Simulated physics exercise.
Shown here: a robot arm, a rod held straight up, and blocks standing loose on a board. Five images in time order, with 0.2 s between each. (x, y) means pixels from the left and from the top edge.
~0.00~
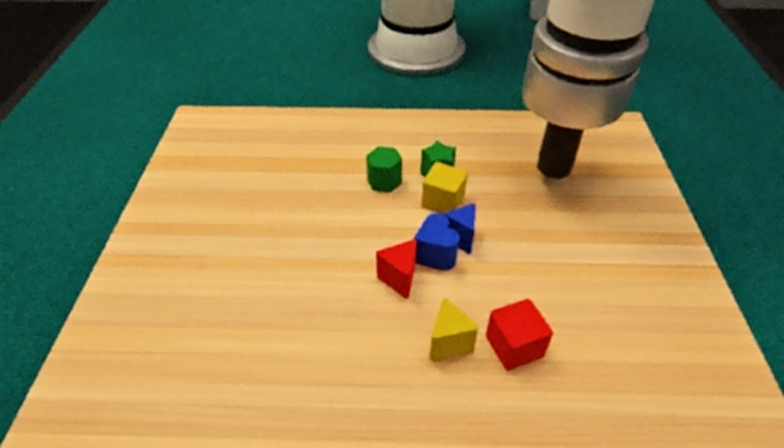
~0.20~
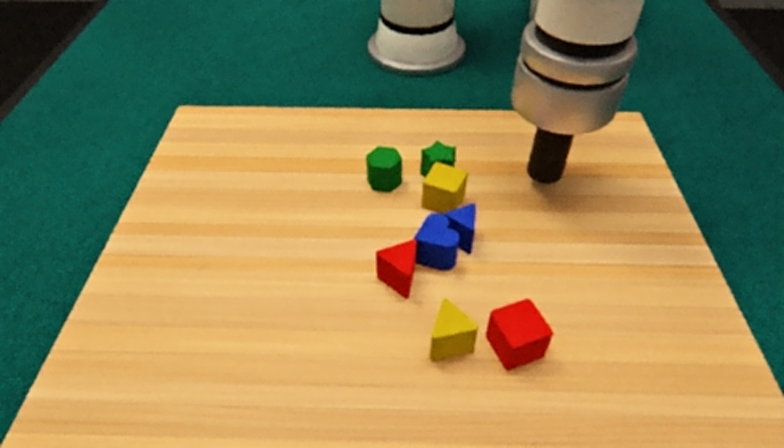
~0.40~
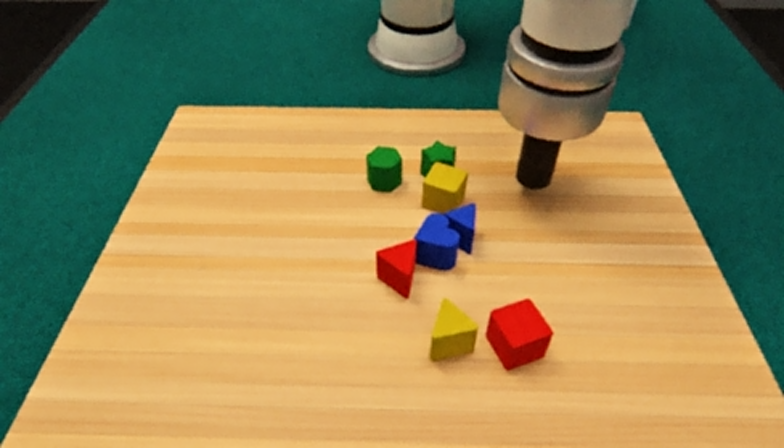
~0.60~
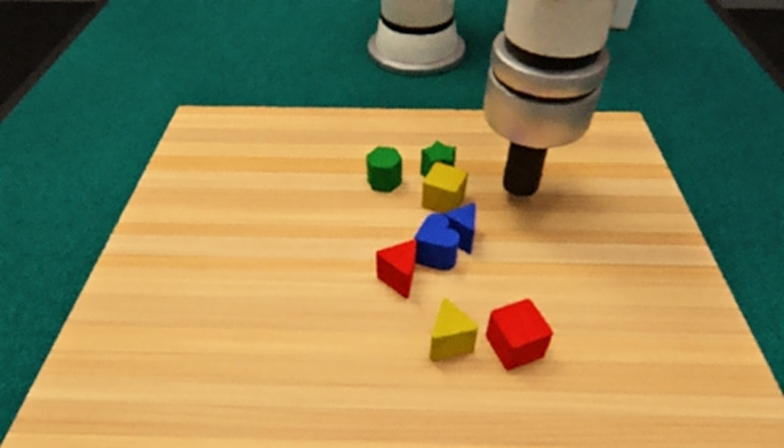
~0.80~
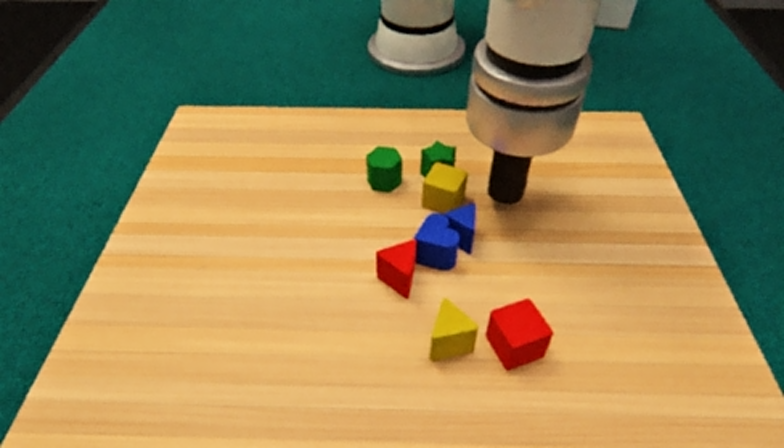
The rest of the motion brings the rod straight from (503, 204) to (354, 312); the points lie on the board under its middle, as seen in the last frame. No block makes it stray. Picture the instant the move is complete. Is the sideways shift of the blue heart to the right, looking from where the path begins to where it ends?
It seems so.
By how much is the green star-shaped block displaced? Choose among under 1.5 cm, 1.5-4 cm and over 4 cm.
Up to 1.5 cm.
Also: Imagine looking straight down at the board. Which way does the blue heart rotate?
It makes a clockwise turn.
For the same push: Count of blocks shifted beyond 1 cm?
I'd put the number at three or more.
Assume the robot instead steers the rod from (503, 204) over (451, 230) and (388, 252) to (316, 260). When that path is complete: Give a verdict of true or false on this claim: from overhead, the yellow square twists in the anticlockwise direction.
It is false.
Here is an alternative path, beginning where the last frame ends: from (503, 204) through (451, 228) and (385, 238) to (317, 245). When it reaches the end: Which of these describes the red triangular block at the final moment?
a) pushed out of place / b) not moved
It's a.
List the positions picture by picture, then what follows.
Rod tip (554, 168); block tops, red triangular block (400, 255); blue heart (437, 230); green star-shaped block (440, 151); yellow square (446, 177); blue triangular block (465, 215), in the first frame.
Rod (544, 173); blocks unchanged, in the second frame.
Rod (533, 179); blocks unchanged, in the third frame.
Rod (520, 185); blocks unchanged, in the fourth frame.
Rod (505, 193); red triangular block (400, 255); blue heart (437, 230); green star-shaped block (440, 151); yellow square (446, 177); blue triangular block (465, 215), in the fifth frame.
On the path given first. One third of the way, rod (460, 225); red triangular block (380, 272), turned 25° anticlockwise; blue heart (407, 242); blue triangular block (432, 231), turned 20° clockwise.
Two thirds of the way, rod (410, 261); red triangular block (369, 279), turned 75° anticlockwise; blue heart (373, 251), turned 15° clockwise; blue triangular block (412, 273), turned 25° clockwise.
At the end, rod (354, 302); red triangular block (328, 313), turned 70° anticlockwise; blue heart (336, 259), turned 75° clockwise; green star-shaped block in place; yellow square in place; blue triangular block (406, 288), turned 15° anticlockwise.
